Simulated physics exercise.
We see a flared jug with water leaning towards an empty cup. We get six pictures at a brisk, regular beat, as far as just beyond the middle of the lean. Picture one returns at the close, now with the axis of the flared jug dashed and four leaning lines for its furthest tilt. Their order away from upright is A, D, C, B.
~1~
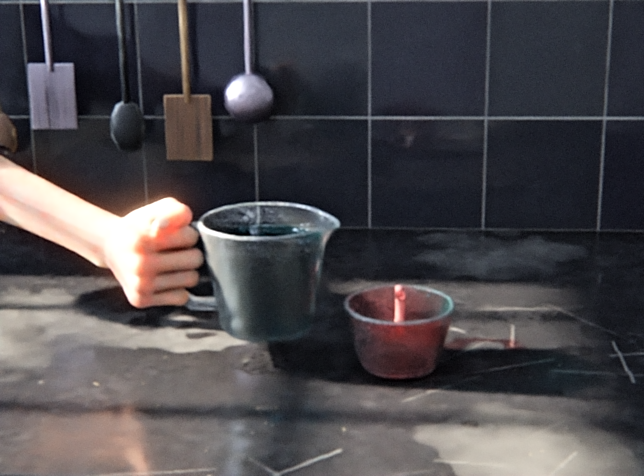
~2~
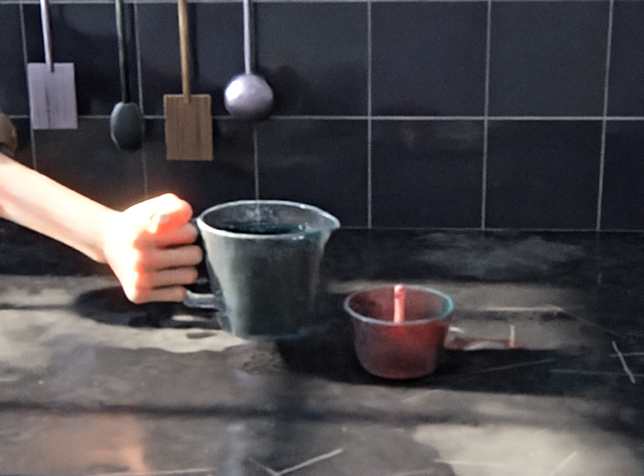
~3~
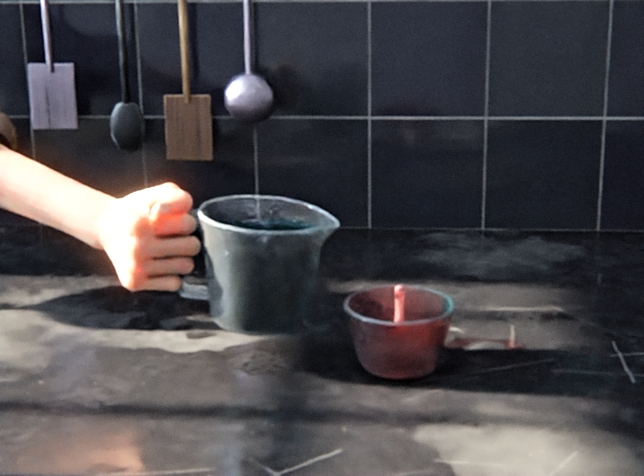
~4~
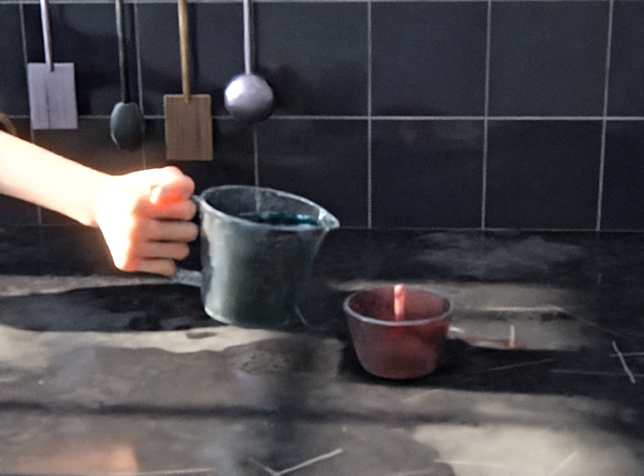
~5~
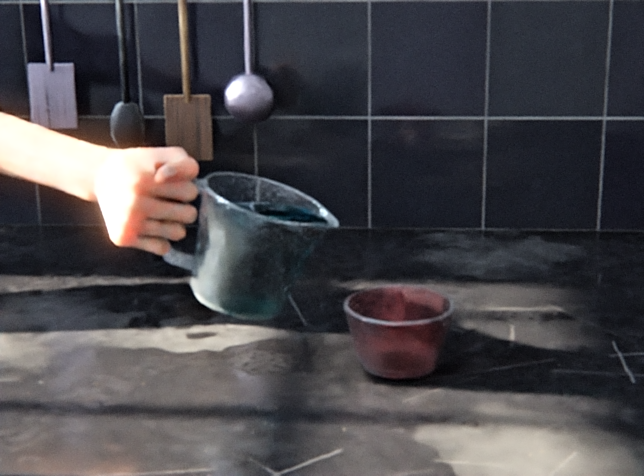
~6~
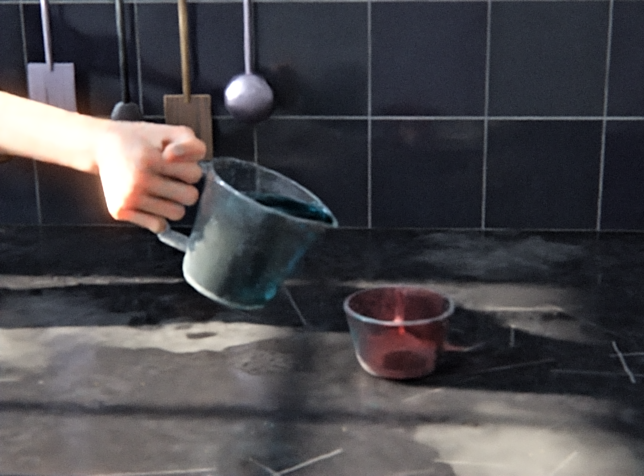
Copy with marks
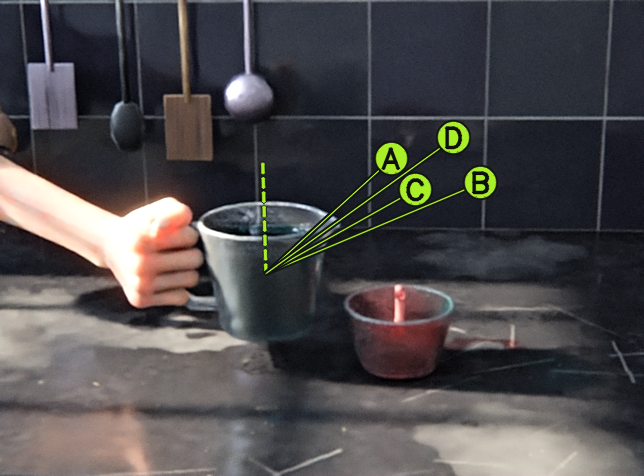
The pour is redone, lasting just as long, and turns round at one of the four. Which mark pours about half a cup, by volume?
Best: A.
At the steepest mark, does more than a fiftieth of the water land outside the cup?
Yes.
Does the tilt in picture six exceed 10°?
Yes.
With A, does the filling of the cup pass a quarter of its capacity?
Yes.
On the marked copy, A at (379, 170); B at (464, 189); C at (400, 198); D at (440, 148).
With A, the cup ends with about 51 % of what it can hold; 3 % of the water is spilt.
With B, the cup ends with about 66 % of what it can hold; 26 % of the water is spilt.
With C, the cup ends with about 69 % of what it can hold; 14 % of the water is spilt.
With D, the cup ends with about 64 % of what it can hold; 5 % of the water is spilt.
